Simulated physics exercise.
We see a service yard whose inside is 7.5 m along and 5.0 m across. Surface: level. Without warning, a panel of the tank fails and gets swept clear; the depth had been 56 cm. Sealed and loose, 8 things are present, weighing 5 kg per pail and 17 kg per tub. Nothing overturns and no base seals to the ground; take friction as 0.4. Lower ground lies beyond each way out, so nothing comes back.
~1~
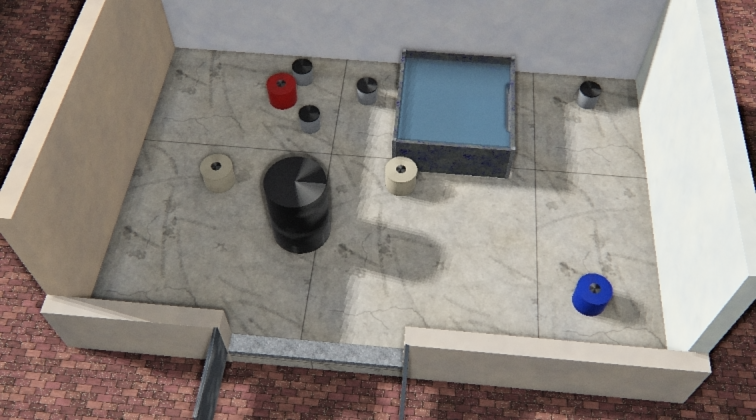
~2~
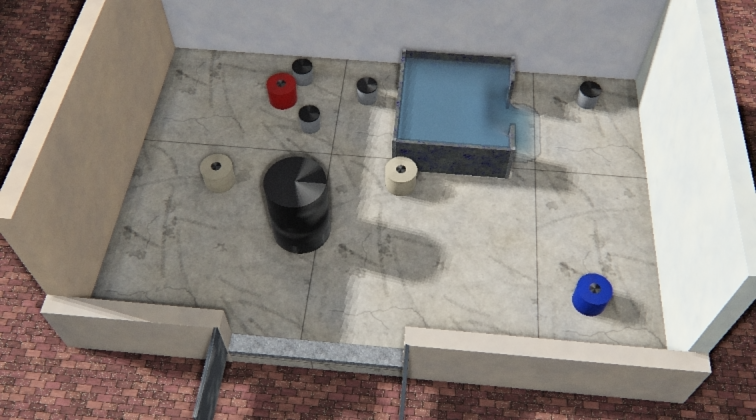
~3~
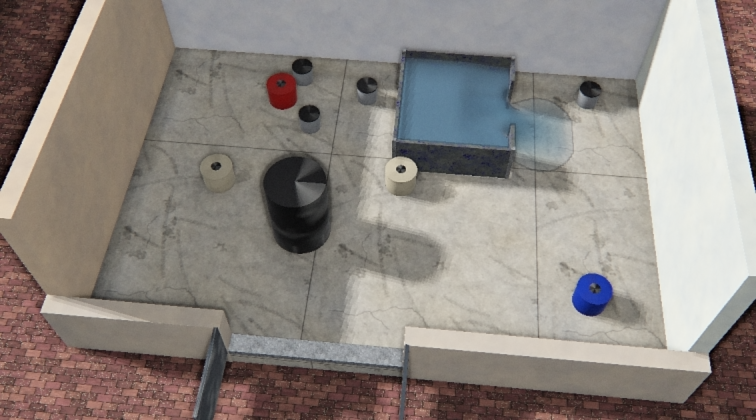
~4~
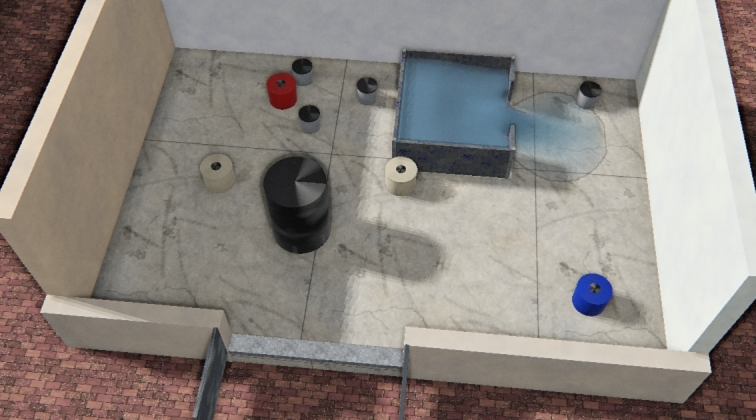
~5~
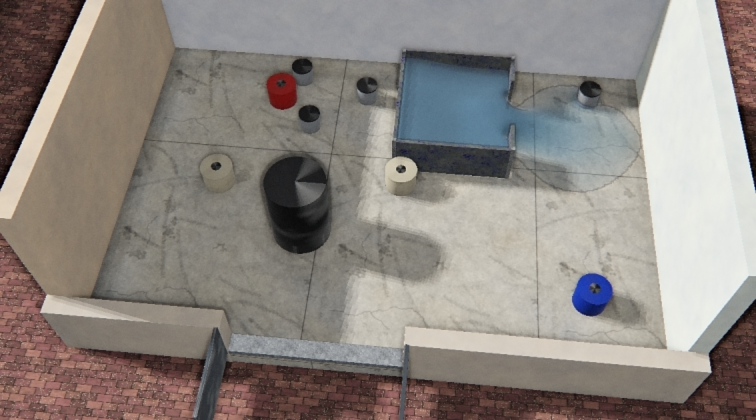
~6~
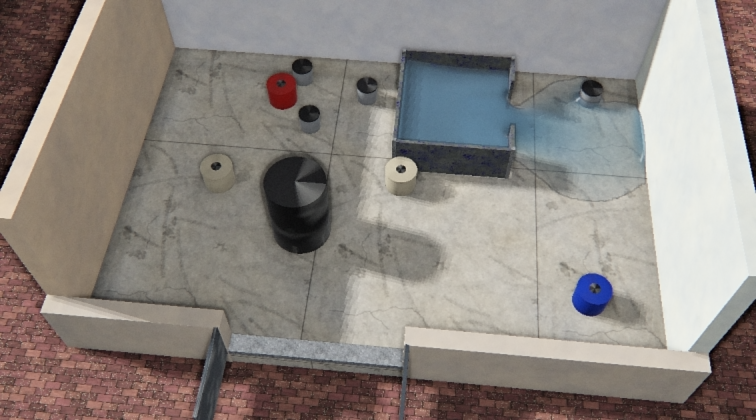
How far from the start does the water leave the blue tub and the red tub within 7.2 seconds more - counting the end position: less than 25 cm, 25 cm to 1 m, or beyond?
Blue tub goes a long way, red tub hardly moves.
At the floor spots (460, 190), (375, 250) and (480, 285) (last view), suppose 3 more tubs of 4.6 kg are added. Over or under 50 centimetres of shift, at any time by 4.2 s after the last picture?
In that order: Less, under, over.
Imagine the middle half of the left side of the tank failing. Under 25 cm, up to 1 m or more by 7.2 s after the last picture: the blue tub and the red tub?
Log: Blue tub negligible displacement; red tub large displacement.
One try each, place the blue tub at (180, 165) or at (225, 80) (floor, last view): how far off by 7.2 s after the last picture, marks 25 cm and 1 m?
One try each gives this: It remains roughly in place, then it remains roughly in place.
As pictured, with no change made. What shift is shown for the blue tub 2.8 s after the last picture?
Shift by then: About 20 cm.
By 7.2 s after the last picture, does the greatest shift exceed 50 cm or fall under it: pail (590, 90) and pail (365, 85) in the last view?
Beyond the limit, then within the limit.
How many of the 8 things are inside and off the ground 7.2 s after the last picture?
Just then, the number is 1.
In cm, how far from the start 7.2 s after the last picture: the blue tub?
Measured offset: Near 200 cm.
Then, 0.9 s after the last picture the blue tub is near (595, 289), 0.0 m from its start, aground; the red tub is near (281, 84), 0.0 m from its start, aground; 0 of 8 are out; 1 afloat.
Then, 2.8 s after the last picture the blue tub is near (585, 302), 0.2 m from its start, aground; the red tub is near (281, 84), 0.0 m from its start, aground; 0 of 8 are out; 1 afloat.
Then, 4.8 s after the last picture the blue tub is near (508, 304), 1.2 m from its start, aground; the red tub is near (281, 84), 0.0 m from its start, aground; 0 of 8 are out; 1 afloat.
Then, 7.2 s after the last picture the blue tub is near (449, 289), 1.9 m from its start, aground; the red tub is near (281, 84), 0.0 m from its start, aground; 0 of 8 are out; 1 afloat.
